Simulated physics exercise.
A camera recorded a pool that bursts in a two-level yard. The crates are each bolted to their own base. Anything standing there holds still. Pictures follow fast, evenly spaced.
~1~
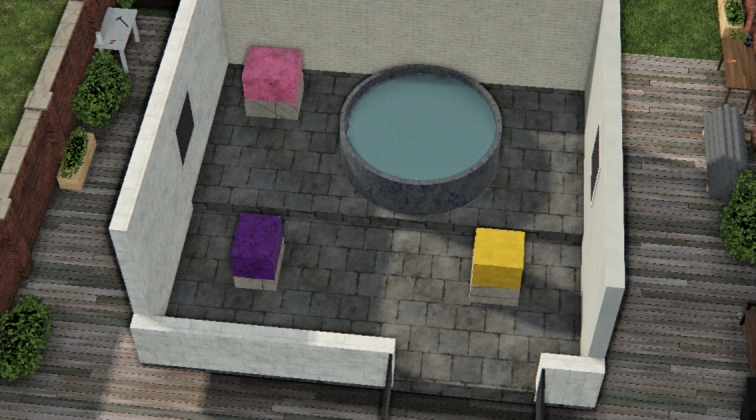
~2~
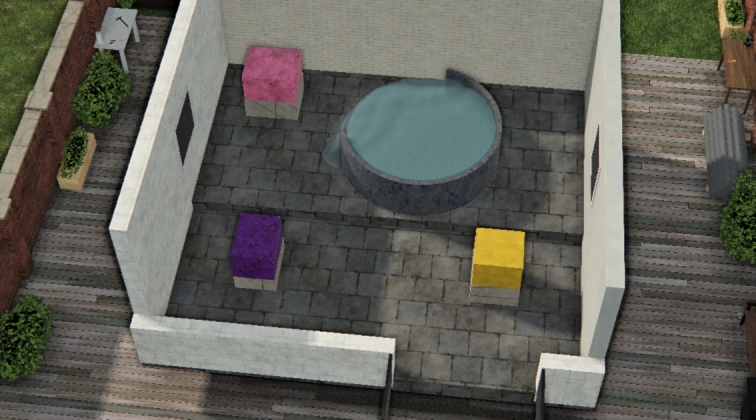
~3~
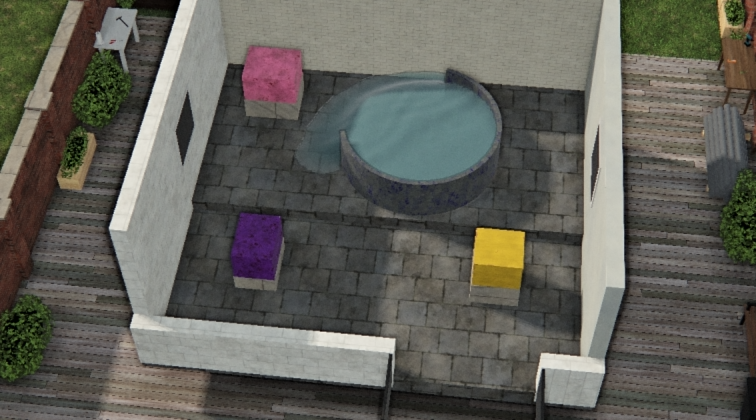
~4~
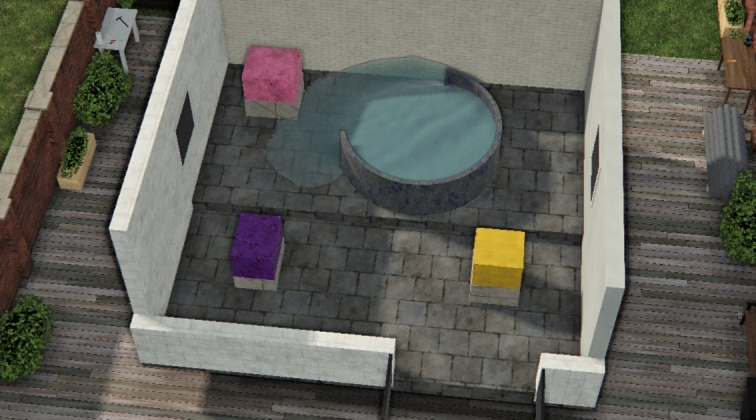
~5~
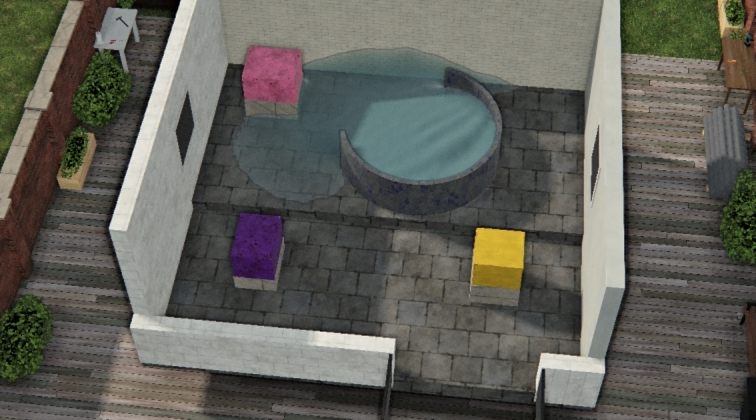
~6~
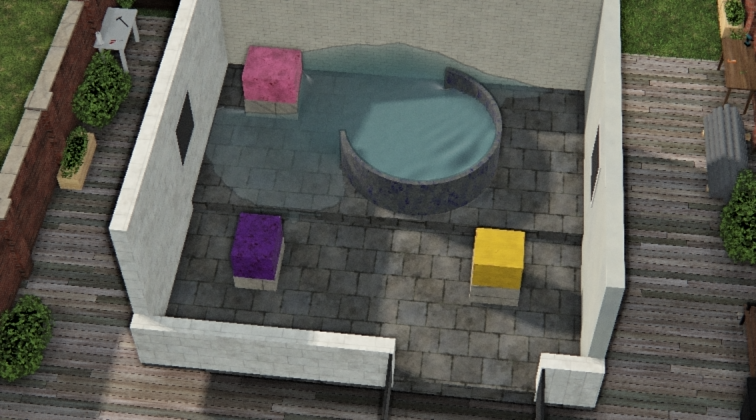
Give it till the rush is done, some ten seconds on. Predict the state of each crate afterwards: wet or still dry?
Afterwards, the pink crate is wet; the purple crate is wet; the yellow crate is still dry.
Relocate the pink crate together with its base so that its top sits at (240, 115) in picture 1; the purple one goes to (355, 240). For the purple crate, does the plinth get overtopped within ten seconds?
Note: Purple crate stays out of reach.
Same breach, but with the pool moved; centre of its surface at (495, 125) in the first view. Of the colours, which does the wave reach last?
Answer: The one in yellow.
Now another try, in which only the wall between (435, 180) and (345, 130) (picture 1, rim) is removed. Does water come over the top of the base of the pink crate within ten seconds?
I'd bet pink stays clear.
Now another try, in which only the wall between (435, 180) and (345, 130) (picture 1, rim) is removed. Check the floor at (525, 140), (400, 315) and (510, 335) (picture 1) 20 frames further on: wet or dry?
Spared, then sodden, then sodden.
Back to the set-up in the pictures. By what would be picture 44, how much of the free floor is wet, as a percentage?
I reckon 100 per cent or so.
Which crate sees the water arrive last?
That would be the yellow one.
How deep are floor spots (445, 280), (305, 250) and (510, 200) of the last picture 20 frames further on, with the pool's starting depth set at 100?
The depth comes out near 0, 25 and 2 per cent.
A moment on, water covers 30 % of the floor; the pink crate water round its plinth, the purple crate water round its plinth, the yellow crate not reached.
Next, water covers 40 % of the floor; the pink crate water round its plinth, the purple crate water round its plinth, the yellow crate not reached.
Then, water covers 65 % of the floor; the pink crate water round its plinth, the purple crate water round its plinth, the yellow crate water round its plinth.
Later, water covers 100 % of the floor; the pink crate water round its plinth, the purple crate water round its plinth, the yellow crate water round its plinth.
In the end, water covers 95 % of the floor; the pink crate was topped, the purple crate was topped, the yellow crate stayed above the water.
